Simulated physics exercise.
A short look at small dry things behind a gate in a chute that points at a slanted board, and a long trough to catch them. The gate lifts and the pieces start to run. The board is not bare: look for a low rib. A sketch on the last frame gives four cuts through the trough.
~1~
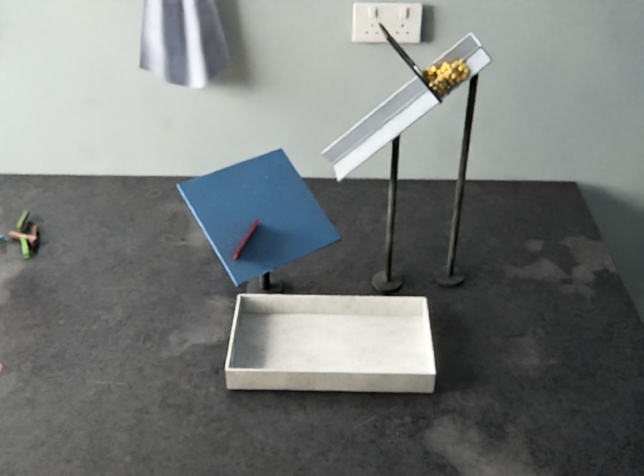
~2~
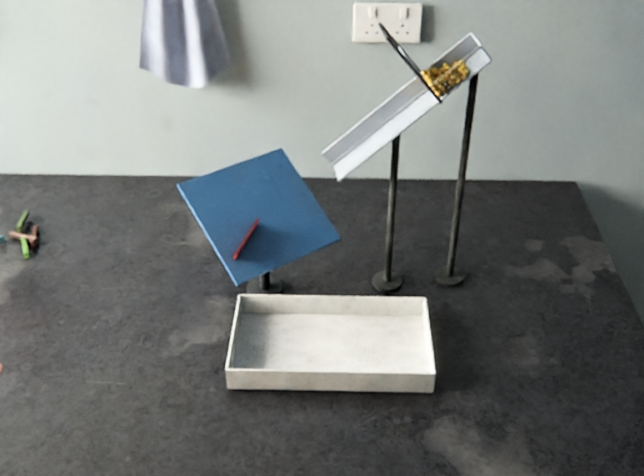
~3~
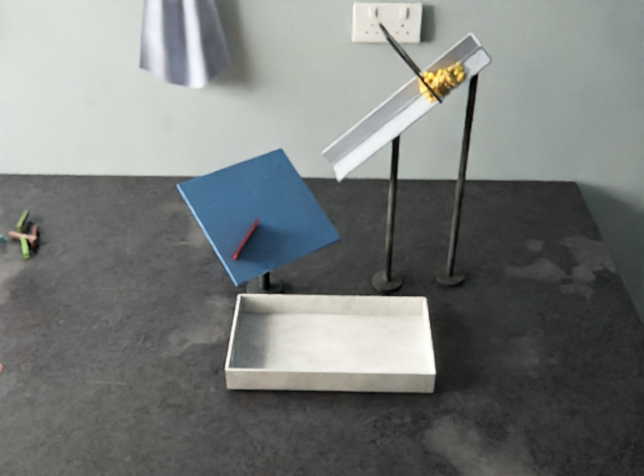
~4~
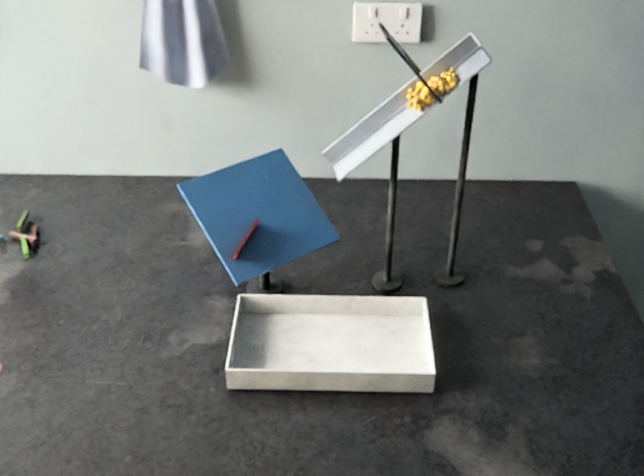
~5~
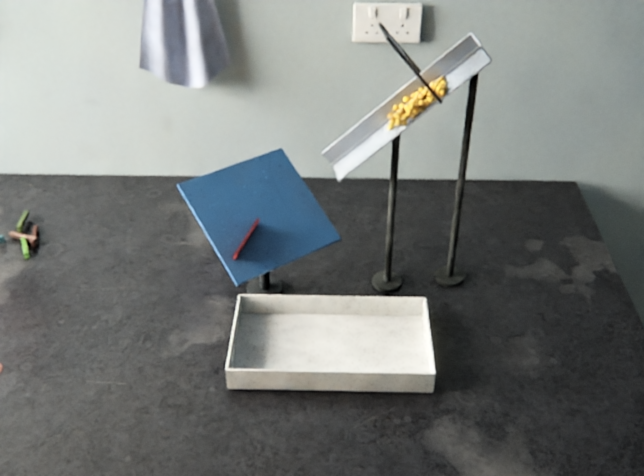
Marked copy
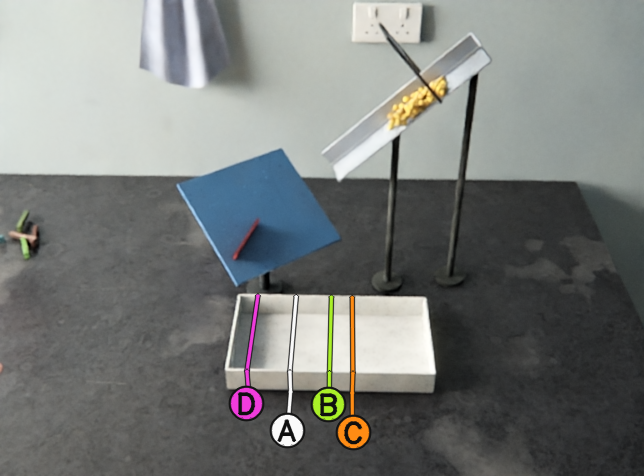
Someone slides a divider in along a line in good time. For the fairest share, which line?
It is A.
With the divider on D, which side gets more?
The right side.
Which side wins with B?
Left.
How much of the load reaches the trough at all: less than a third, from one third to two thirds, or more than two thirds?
About that: More than two thirds.
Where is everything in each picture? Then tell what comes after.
In the first frame, load behind the gate at (445, 76), puffed corn balls; lip of the chute at (336, 173), sloping fairly steeply.
In the second frame, middle of the board at (261, 212), tilted fairly steeply; middle of its low edge at (292, 261); of its high edge at (232, 165).
In the third frame, front corners of the trough at (226, 369) and (435, 373), empty; front of the load at (427, 96).
In the fourth frame, middle of the load at (432, 91); its front at (410, 106), about a quarter of the way to the lip; rib from (259, 218) to (236, 254).
In the fifth frame, middle of the load at (420, 103); its front at (390, 127), about half of the way to the lip.
On the marked copy, line A crosses the front rim at (290, 371); line B crosses the front rim at (329, 371); line C crosses the front rim at (352, 372); line D crosses the front rim at (247, 370).
If A is chosen, of what is caught, about half on the left of the divider, about half on the right.
If B is chosen, of what is caught, most on the left of the divider, a small part on the right.
If C is chosen, of what is caught, nearly all on the left of the divider, a stray few on the right.
If D is chosen, of what is caught, a small part on the left of the divider, nearly all on the right.
